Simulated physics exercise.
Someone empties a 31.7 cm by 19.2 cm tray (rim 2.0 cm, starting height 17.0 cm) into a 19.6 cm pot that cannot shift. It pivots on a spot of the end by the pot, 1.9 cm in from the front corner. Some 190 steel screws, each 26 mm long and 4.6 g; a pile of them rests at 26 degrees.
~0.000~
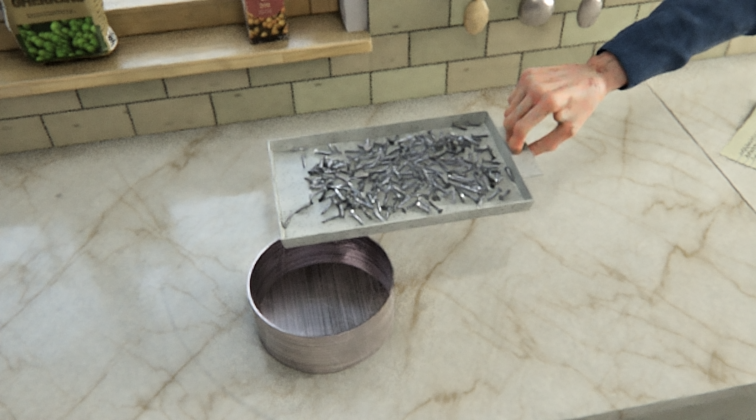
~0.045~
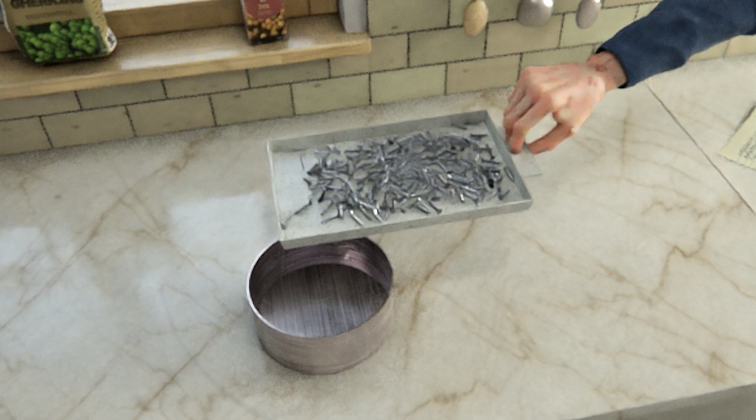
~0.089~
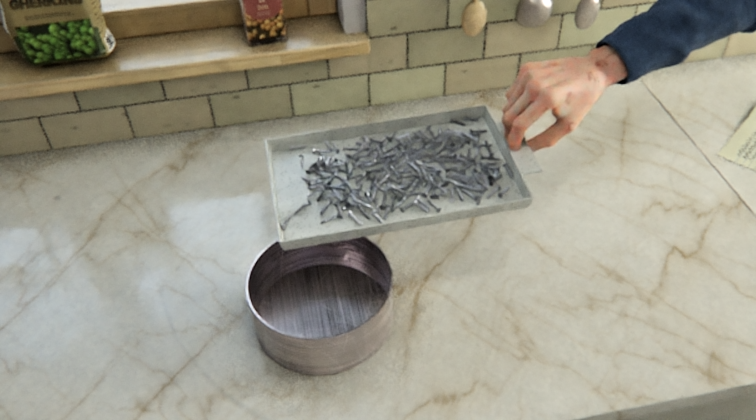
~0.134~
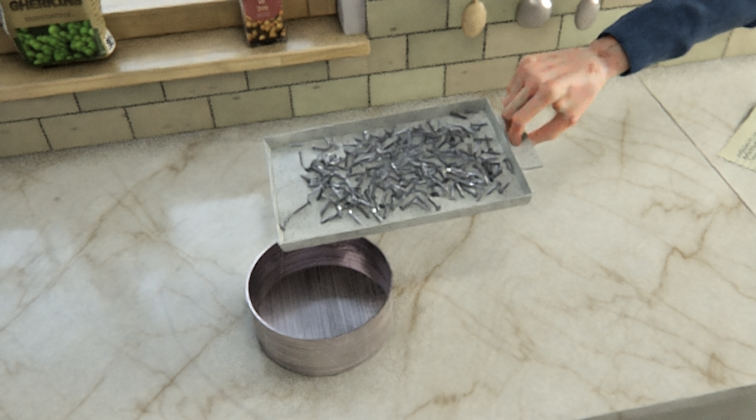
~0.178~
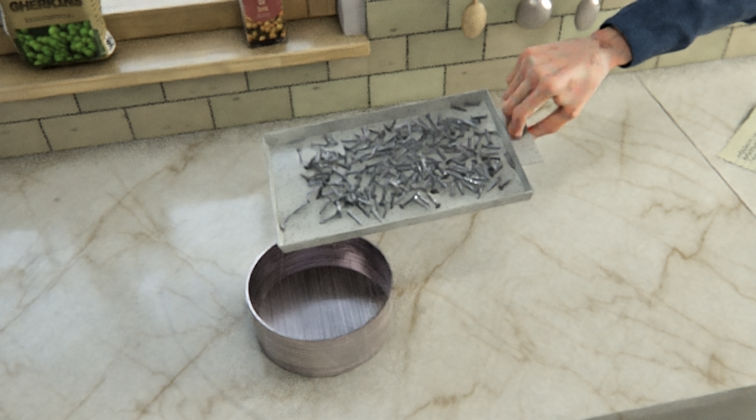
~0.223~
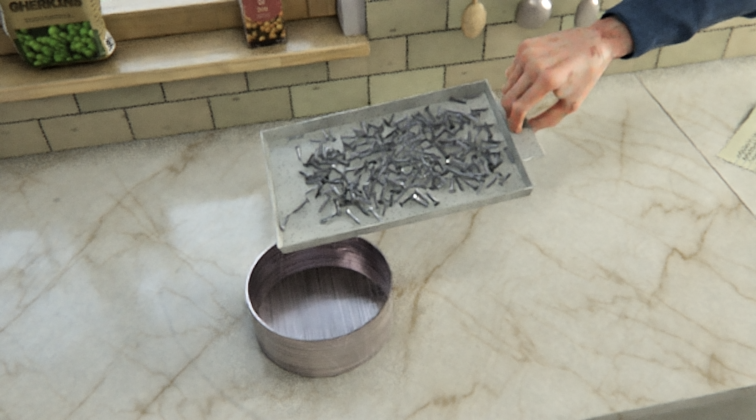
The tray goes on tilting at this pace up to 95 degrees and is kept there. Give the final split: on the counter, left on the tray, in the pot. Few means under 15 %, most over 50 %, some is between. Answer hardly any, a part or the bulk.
Counter: A part, tray: Hardly any, pot: The bulk.
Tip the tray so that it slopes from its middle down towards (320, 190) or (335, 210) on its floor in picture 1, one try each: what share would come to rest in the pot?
About 25 and 45 per cent.
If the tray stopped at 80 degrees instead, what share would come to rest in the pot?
It would be near 80 per cent.
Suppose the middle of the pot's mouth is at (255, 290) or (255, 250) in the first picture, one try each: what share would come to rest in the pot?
Some 75 and 0 per cent.
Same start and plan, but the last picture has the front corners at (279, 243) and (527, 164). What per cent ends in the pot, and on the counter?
Pot 25, counter 75.
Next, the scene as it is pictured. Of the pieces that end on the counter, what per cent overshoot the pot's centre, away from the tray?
Some 80 per cent.
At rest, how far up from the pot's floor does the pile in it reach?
About 3.0 cm.
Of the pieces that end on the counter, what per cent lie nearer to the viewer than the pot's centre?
Some 100 per cent.
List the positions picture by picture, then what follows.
Tray tilt 0 degrees, front corners at (284, 237) and (531, 198); middle of the pieces at (405, 174); pot at (321, 277), in the first frame.
Tray tilt 1 degrees, front corners at (283, 238) and (530, 198); middle of the pieces at (404, 174), in the second frame.
Tray tilt 2 degrees, front corners at (282, 239) and (530, 196); middle of the pieces at (403, 172), in the third frame.
Tray tilt 5 degrees, front corners at (282, 241) and (530, 193), lowest corner left front; middle of the pieces at (403, 169), in the fourth frame.
Tray tilt 8 degrees, front corners at (281, 243) and (531, 189), lowest corner left front; middle of the pieces at (402, 165), in the fifth frame.
Tray tilt 11 degrees, front corners at (281, 244) and (531, 185), lowest corner left front; middle of the pieces at (401, 161); pot at (319, 280). Its pace works out near 70 degrees a second, in the sixth frame.
After 0.79 s, tilt 51 degrees; the tray holds 100 %, the pot 0 %.
Then, at 1.17 s, tilt 77 degrees; the tray holds 75 %, the pot 5 %.
Then, at 1.64 s, tilt 95 degrees; the tray holds 0 %, the pot 70 %.
By 2.6 s all is still; counter 30 %, tray 0 %, pot 70 %.
